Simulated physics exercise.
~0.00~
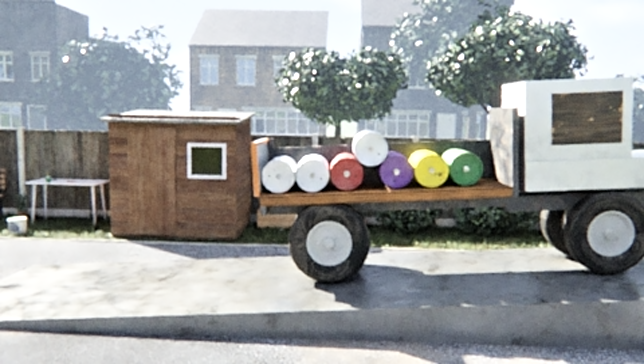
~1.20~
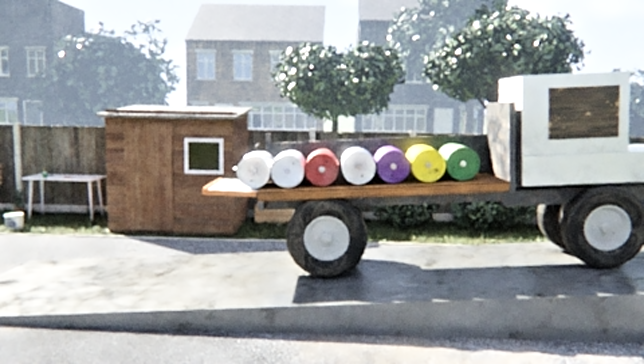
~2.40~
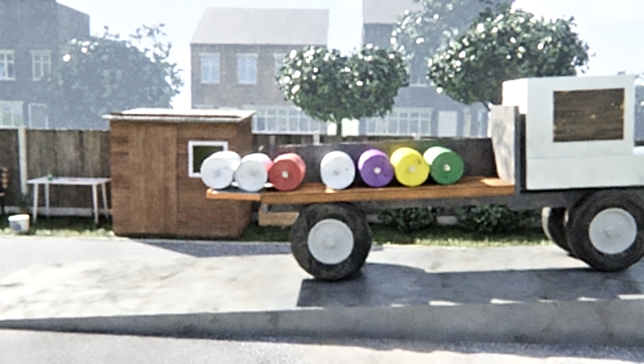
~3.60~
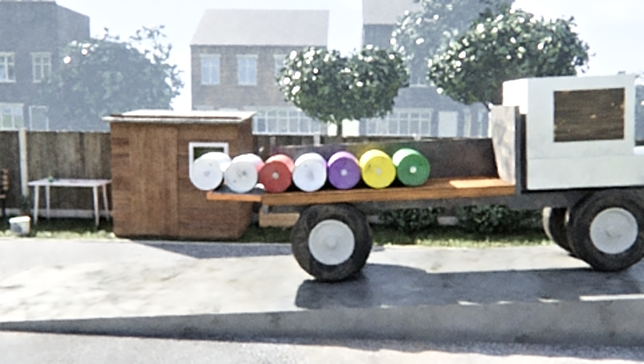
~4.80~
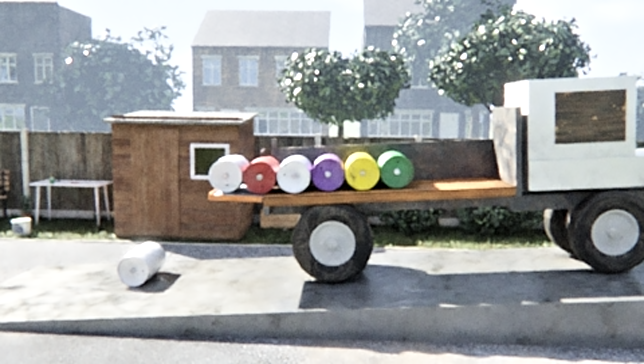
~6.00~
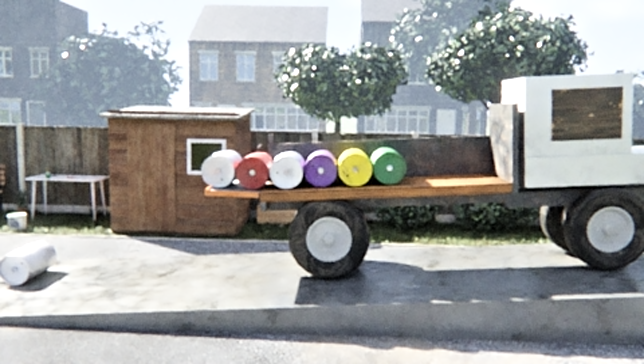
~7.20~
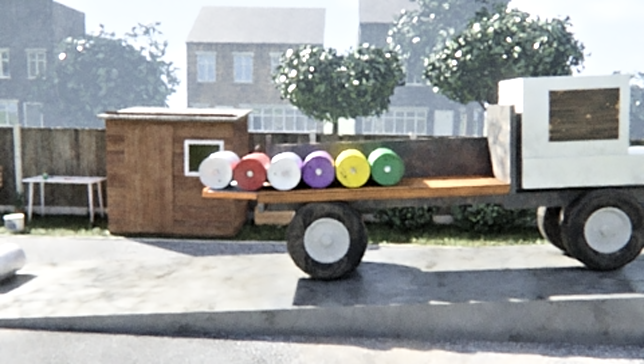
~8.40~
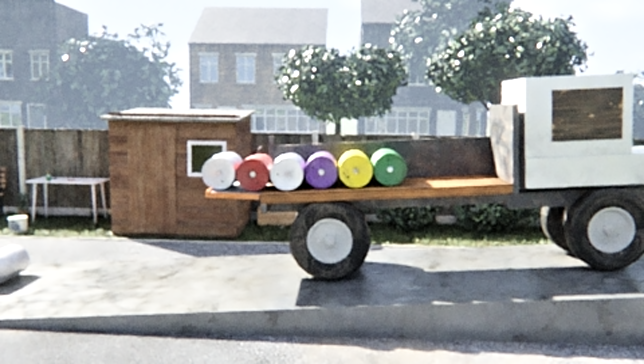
Street with brick houses, a parked flatbed's tailgate dropping, coloured barrels rolling left, one white barrel falling off, six staying aboard.
